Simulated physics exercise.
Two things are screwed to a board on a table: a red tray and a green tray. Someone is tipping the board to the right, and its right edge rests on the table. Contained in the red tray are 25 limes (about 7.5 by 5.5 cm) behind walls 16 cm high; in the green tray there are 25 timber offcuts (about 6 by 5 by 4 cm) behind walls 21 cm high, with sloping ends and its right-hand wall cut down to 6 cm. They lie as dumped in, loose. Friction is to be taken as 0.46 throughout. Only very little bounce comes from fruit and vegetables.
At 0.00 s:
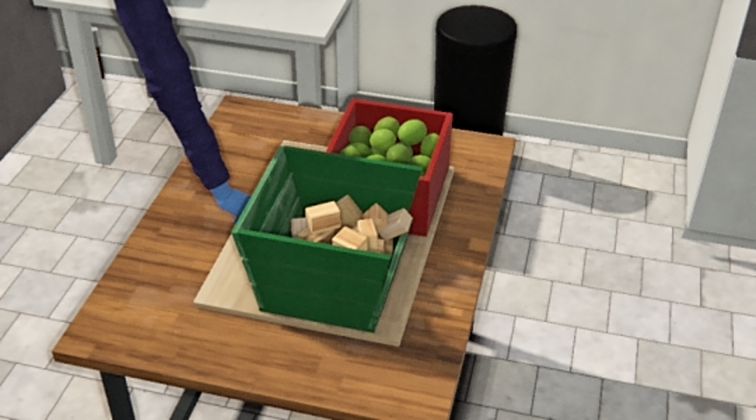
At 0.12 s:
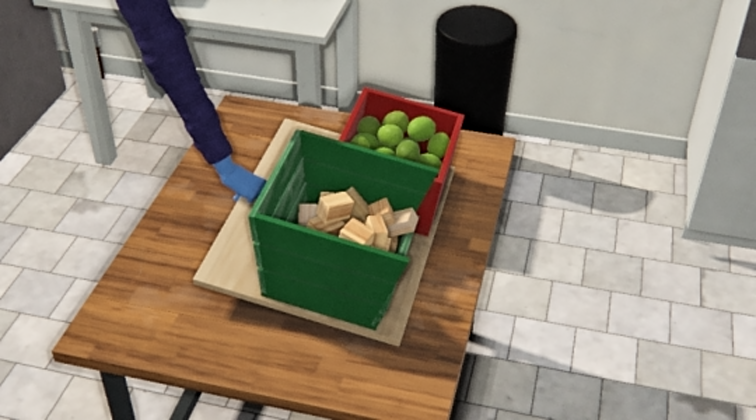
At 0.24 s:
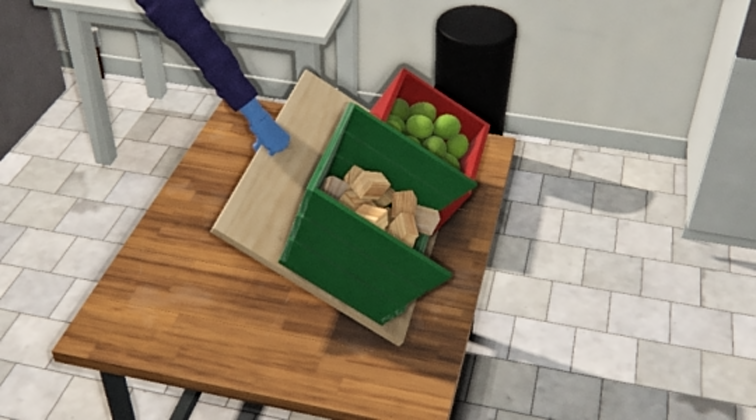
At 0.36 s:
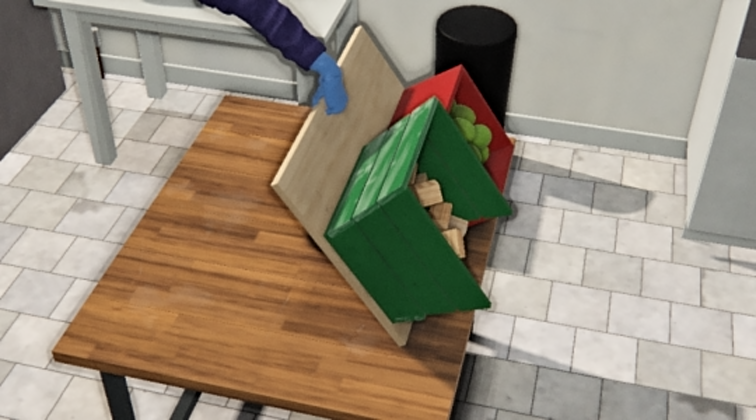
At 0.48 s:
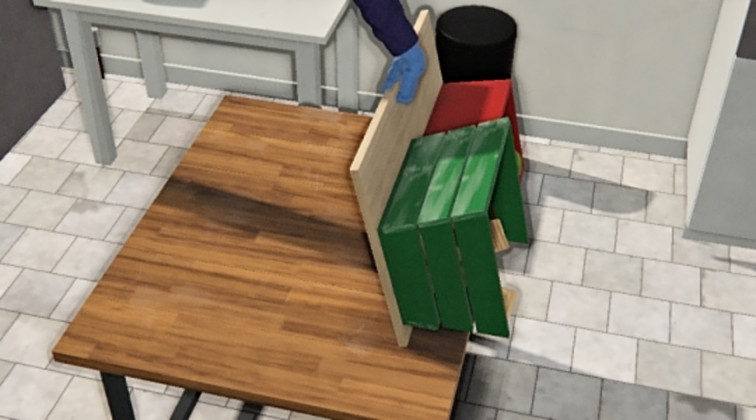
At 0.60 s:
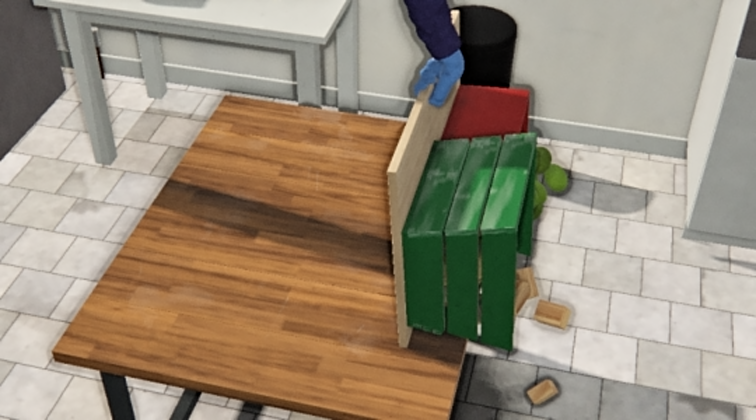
A blue-gloved hand tipped a board on a wooden table over to the right until it stood nearly upright, carrying a red tray of limes and a green tray of wood blocks, and some spilled out.
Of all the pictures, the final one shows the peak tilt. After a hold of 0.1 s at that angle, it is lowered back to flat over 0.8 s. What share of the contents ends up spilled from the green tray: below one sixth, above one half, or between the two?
The green tray spills above one half of its contents.
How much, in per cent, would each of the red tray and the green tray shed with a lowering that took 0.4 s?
Red tray 50, green tray 90 per cent.
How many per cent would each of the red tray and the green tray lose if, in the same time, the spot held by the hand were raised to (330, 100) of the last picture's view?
In that setup the red tray sheds 0 per cent of its load, while the green tray sheds 40 per cent.
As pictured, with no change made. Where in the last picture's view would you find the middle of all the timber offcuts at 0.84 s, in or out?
Pixel (547, 369), give or take.
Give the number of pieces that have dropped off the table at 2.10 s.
I'd put the number around 35.
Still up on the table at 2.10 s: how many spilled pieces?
I'd guess near 2.
After 0.84 s, tilt 79°; the red tray is down by 11 of 25 and the green tray is down by 22 of 25.
After 1.14 s, tilt 37°; the red tray is down by 13 of 25 and the green tray is down by 25 of 25.
After 1.56 s, tilt 0°; the red tray is down by 14 of 25 and the green tray is down by 25 of 25.
Final count (at 2.10 s), the red tray is down by 14 of 25 and the green tray is down by 25 of 25. Asked share, 25 of 25, 100 per cent.
